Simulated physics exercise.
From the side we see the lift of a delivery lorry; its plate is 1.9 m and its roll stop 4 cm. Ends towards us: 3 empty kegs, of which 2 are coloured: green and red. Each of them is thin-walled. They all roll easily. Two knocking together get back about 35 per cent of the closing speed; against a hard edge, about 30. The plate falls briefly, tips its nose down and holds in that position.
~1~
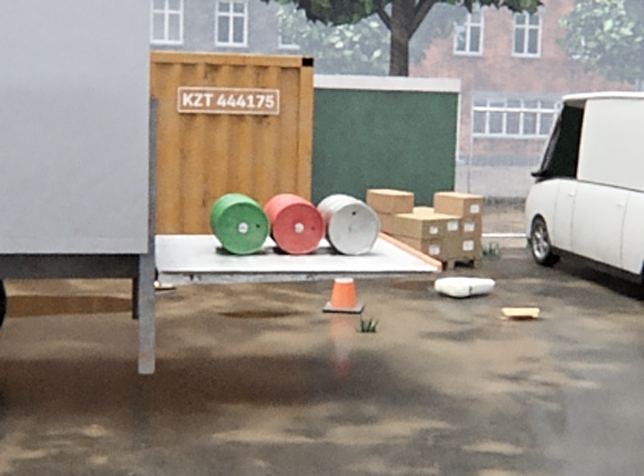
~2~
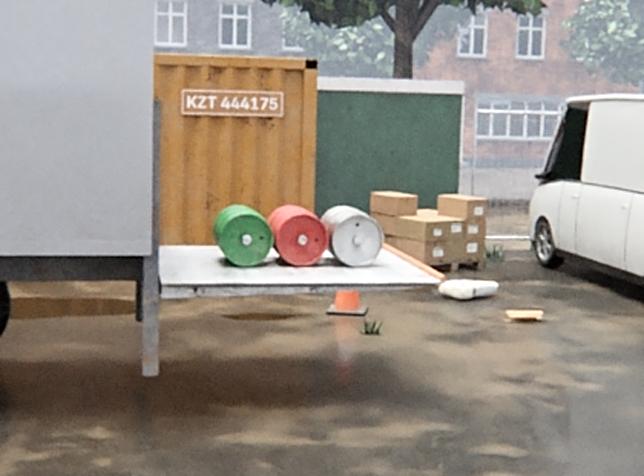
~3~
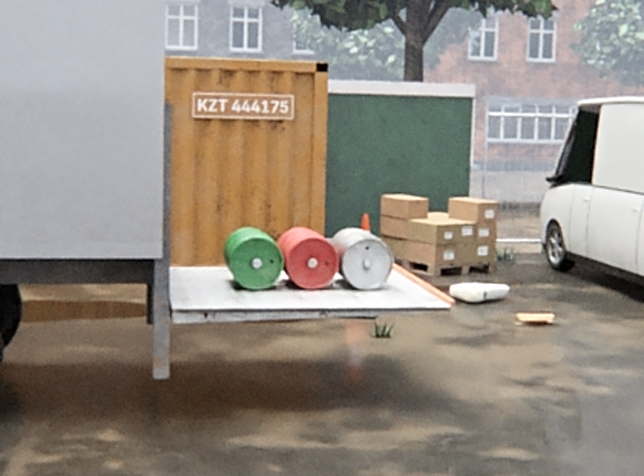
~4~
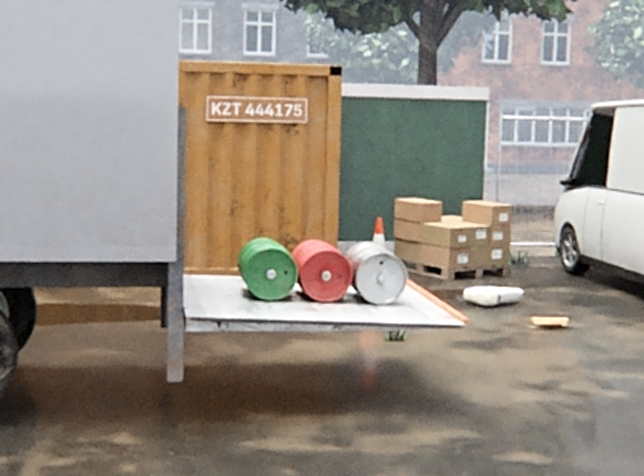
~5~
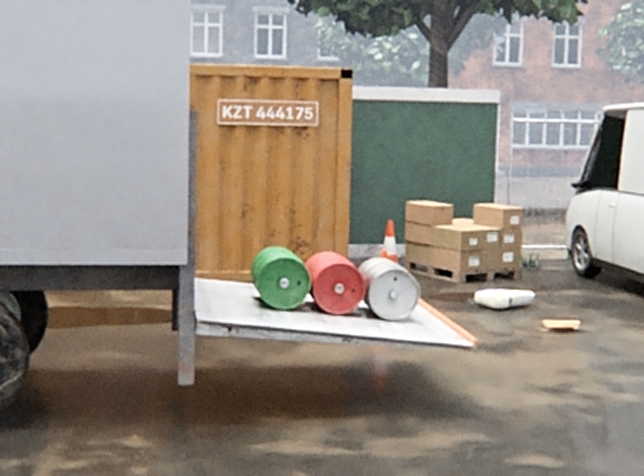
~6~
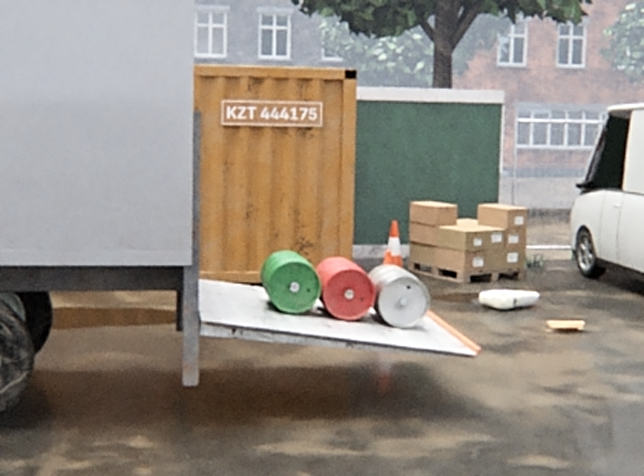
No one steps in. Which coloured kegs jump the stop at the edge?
In order: The green keg fails to stay on; the red fails to stay on.
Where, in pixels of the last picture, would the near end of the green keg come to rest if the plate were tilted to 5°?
(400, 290), roughly.
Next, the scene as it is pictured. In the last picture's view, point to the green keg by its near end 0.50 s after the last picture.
I'd point to somewhere near (324, 292).
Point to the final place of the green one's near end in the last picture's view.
(455, 372).
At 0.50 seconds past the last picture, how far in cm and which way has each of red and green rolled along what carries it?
Rightward shift: Red 25 cm, green 25 cm.
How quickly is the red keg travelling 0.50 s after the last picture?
Near 0.6 m/s at that time.
Then, 0.5 s after the last picture, green is on the plate, 100 cm from the stop, rolling right; red is on the plate, 60 cm from the stop, rolling right; 0 over the stop so far.
Then, 1.0 s after the last picture, green is on the plate, 70 cm from the stop, rolling right; red is on the plate, 30 cm from the stop, rolling right; 1 over the stop so far.
Then, 1.7 s after the last picture, green is on the plate, 25 cm from the stop, rolling right; red is over the stop and falling; 2 over the stop so far.
Then, 2.4 s after the last picture, green is over the stop and falling; red is off the lift, on the ground; 3 over the stop so far.
At rest (8.1 s after the last picture), green is on the ground; red is off the lift, on the ground; 3 over the stop so far.
